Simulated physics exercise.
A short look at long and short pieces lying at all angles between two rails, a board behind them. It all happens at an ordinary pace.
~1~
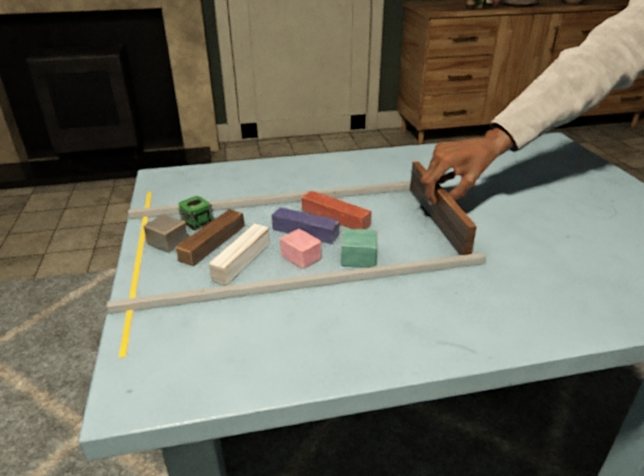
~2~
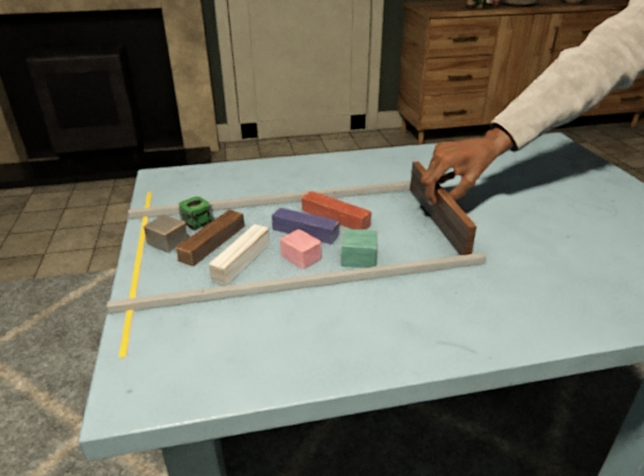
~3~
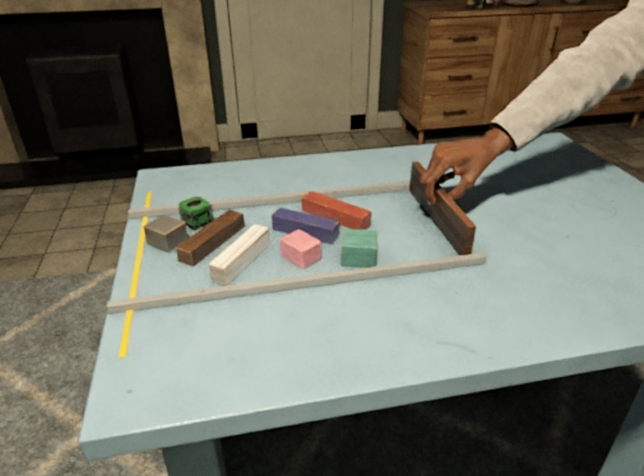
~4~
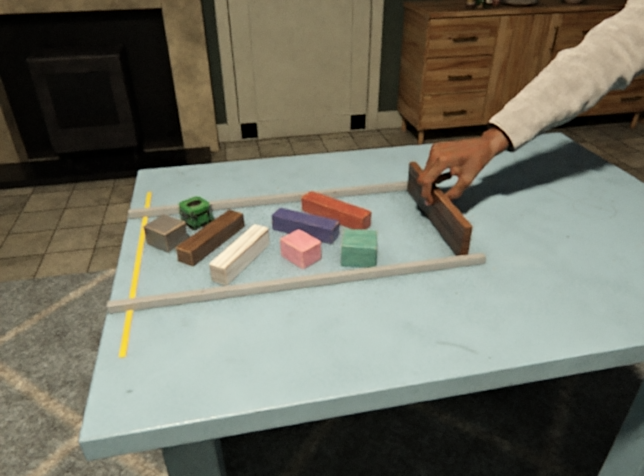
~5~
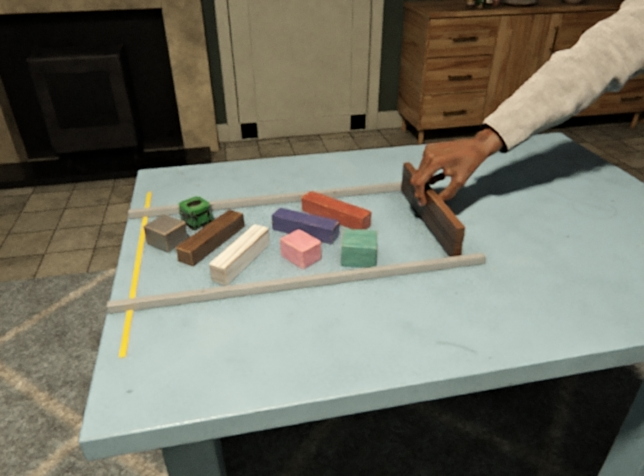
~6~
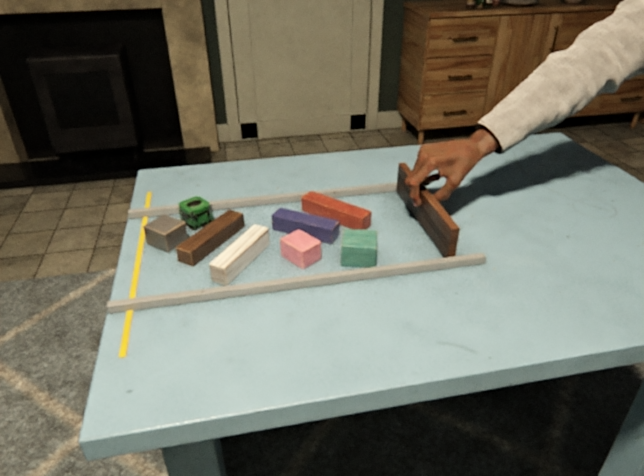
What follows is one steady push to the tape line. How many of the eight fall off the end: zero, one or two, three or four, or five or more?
As it turns out, the number that fall off is five or more.
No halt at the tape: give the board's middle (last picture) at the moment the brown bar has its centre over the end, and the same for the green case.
About (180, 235), and (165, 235) for the other.
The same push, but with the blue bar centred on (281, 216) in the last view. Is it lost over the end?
It comes down.
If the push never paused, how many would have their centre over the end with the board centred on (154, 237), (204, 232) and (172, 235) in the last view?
It would be 5, 0 and 3.
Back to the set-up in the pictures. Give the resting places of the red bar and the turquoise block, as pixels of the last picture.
The red bar stops around (132, 230); the turquoise block around (111, 287).
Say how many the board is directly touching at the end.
2 of them.
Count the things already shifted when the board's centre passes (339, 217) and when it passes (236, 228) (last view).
First 4, then 8.
Soon after, none off yet; grey block at rest near (166, 233); green case at rest near (196, 213); brown bar at rest near (212, 236).
At rest, the number that fall off is five or more; fallen, blue bar, pink block, white stick, brown bar, green case and grey block.
